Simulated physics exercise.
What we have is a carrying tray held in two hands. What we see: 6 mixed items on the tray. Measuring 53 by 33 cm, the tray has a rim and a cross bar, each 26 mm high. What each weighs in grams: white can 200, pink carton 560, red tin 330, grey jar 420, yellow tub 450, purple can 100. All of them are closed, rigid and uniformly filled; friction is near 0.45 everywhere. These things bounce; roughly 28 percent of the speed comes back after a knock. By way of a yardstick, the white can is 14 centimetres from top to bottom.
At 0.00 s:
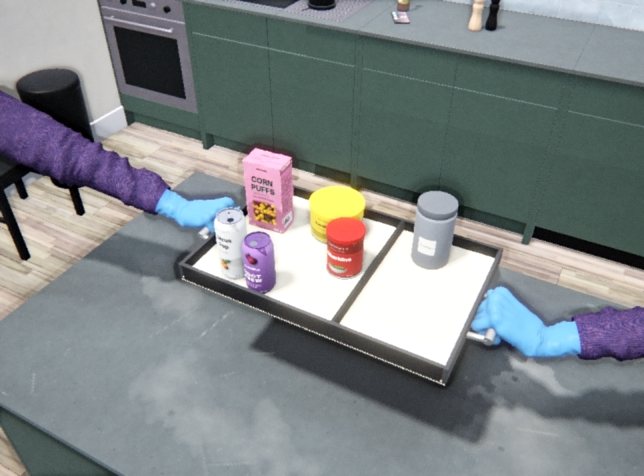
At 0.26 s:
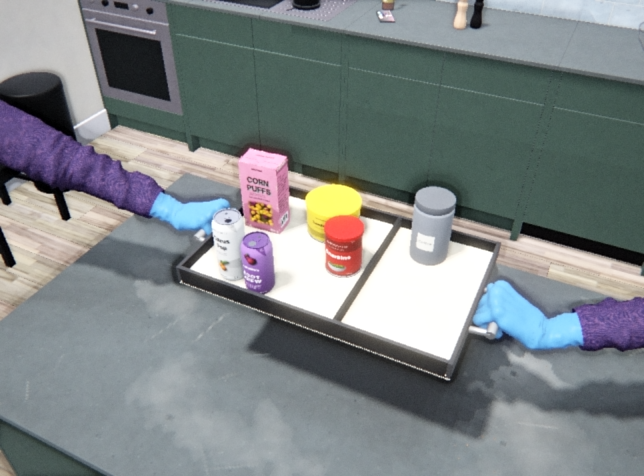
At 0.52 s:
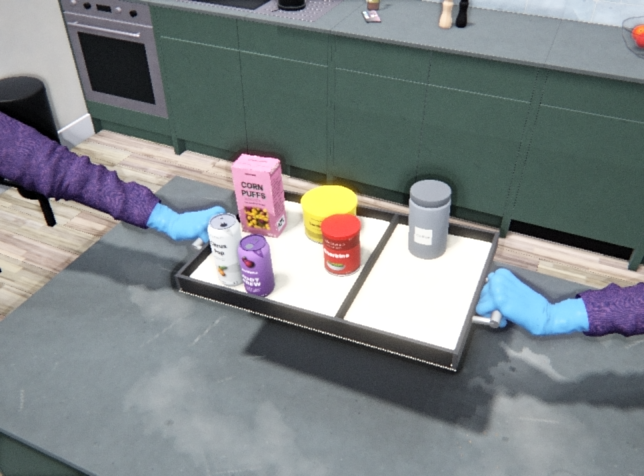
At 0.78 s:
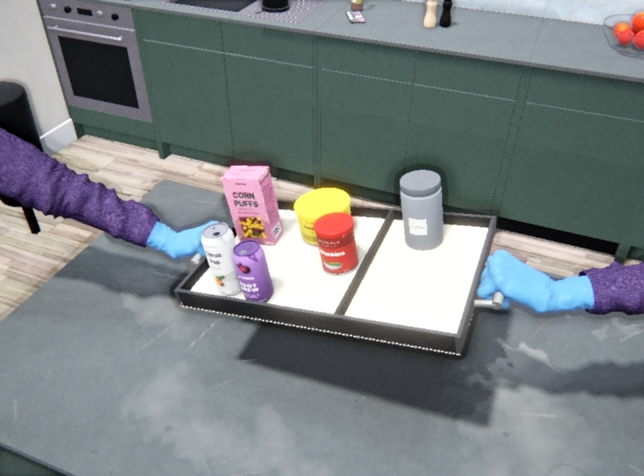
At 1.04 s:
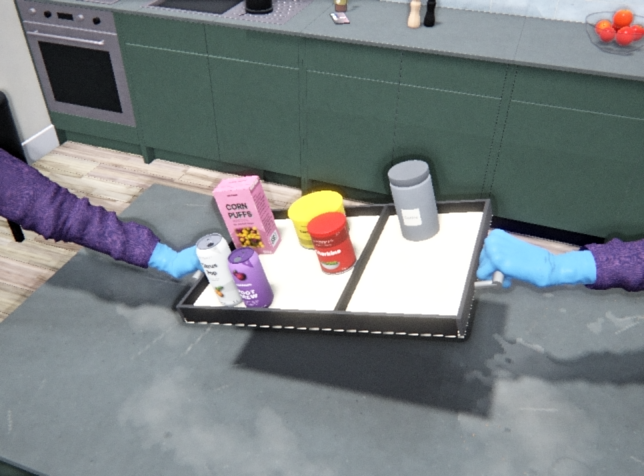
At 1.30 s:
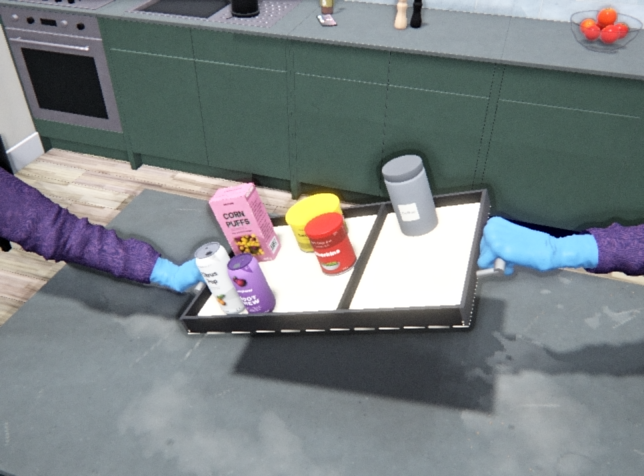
In a kitchen, two blue-gloved hands hold a divided tray level above a grey counter, carrying a pink carton, two cans, a red tin, a yellow tub and a grey jar. The hands then steadily tilt the tray down to the left, and the items lean with it.
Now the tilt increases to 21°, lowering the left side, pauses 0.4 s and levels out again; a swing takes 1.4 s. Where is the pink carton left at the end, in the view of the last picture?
It is left at about (251, 197) in that view.
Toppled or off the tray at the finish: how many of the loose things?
That makes 0.
By 2.40 s, tilt 16°, left edge down.
By 2.80 s, tilt 5°, left edge down.
When it is over (3.8 s), all 6 within 5 cm of the start. End places, in pixels of the last picture, pink carton near (251, 197).
